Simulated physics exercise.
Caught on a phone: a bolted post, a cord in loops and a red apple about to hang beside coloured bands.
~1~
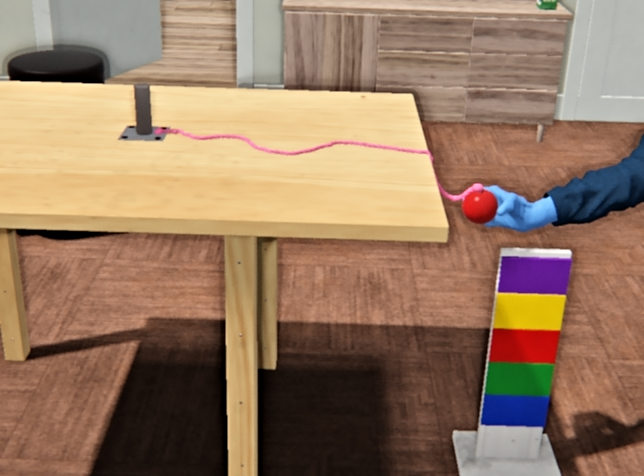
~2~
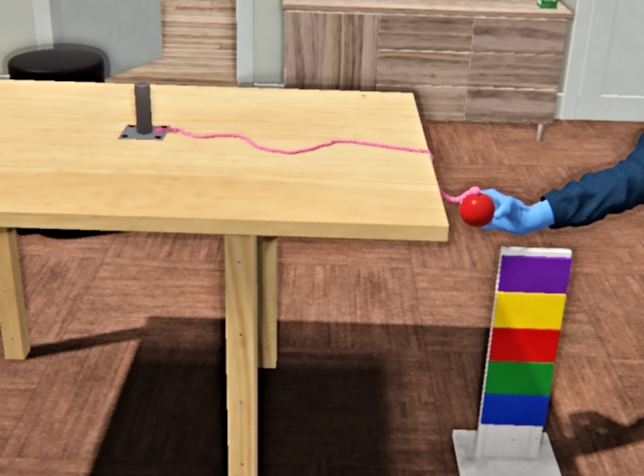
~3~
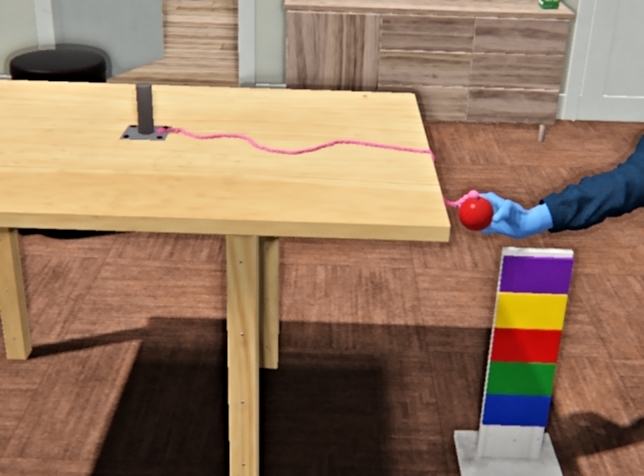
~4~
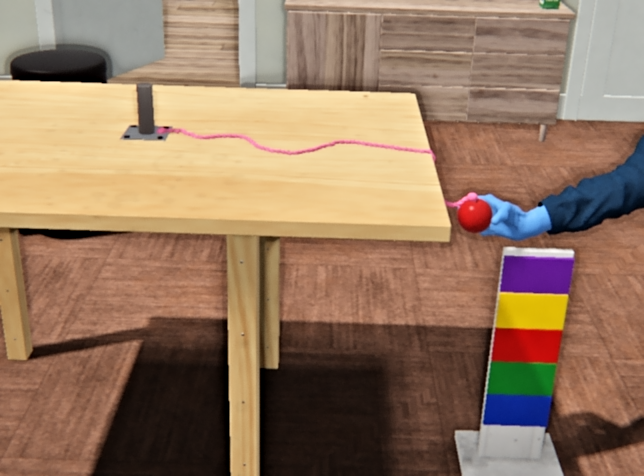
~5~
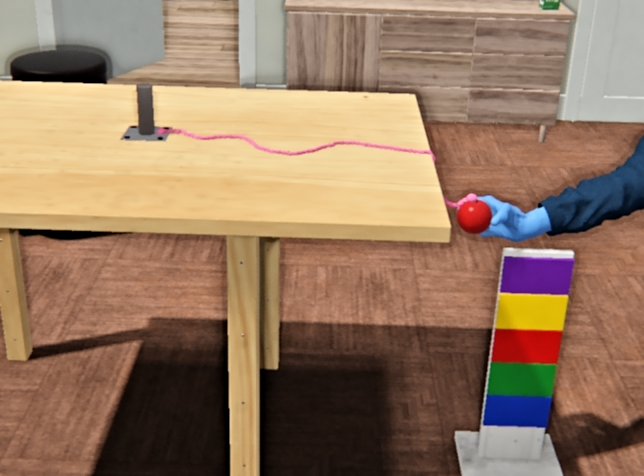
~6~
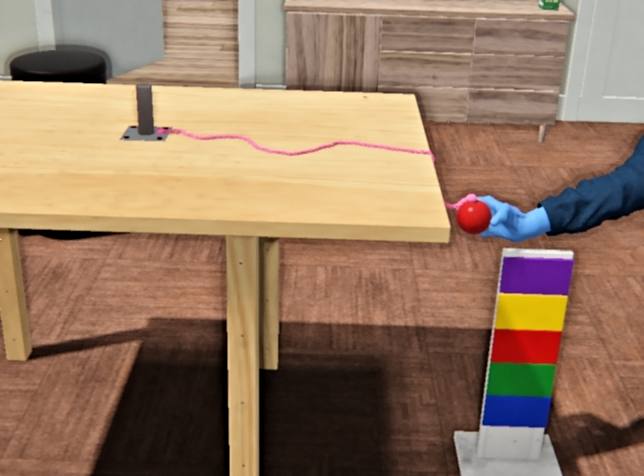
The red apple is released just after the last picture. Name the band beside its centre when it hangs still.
At yellow.
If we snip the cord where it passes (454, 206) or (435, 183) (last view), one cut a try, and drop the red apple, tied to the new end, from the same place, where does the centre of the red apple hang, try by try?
About (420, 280) and (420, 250).
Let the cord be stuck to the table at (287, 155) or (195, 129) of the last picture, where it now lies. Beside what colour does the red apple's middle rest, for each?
Try by try: Purple; yellow.
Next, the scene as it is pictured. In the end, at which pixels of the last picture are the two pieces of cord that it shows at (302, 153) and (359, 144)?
The first at (343, 148), the second at (414, 154).
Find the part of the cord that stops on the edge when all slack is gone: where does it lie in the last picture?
Near (377, 147).
Early on, apple near (387, 288); level with yellow.
Midway, apple near (437, 305); level with yellow.
Finally, apple near (426, 304); level with yellow. Its centre hangs level with the yellow band.
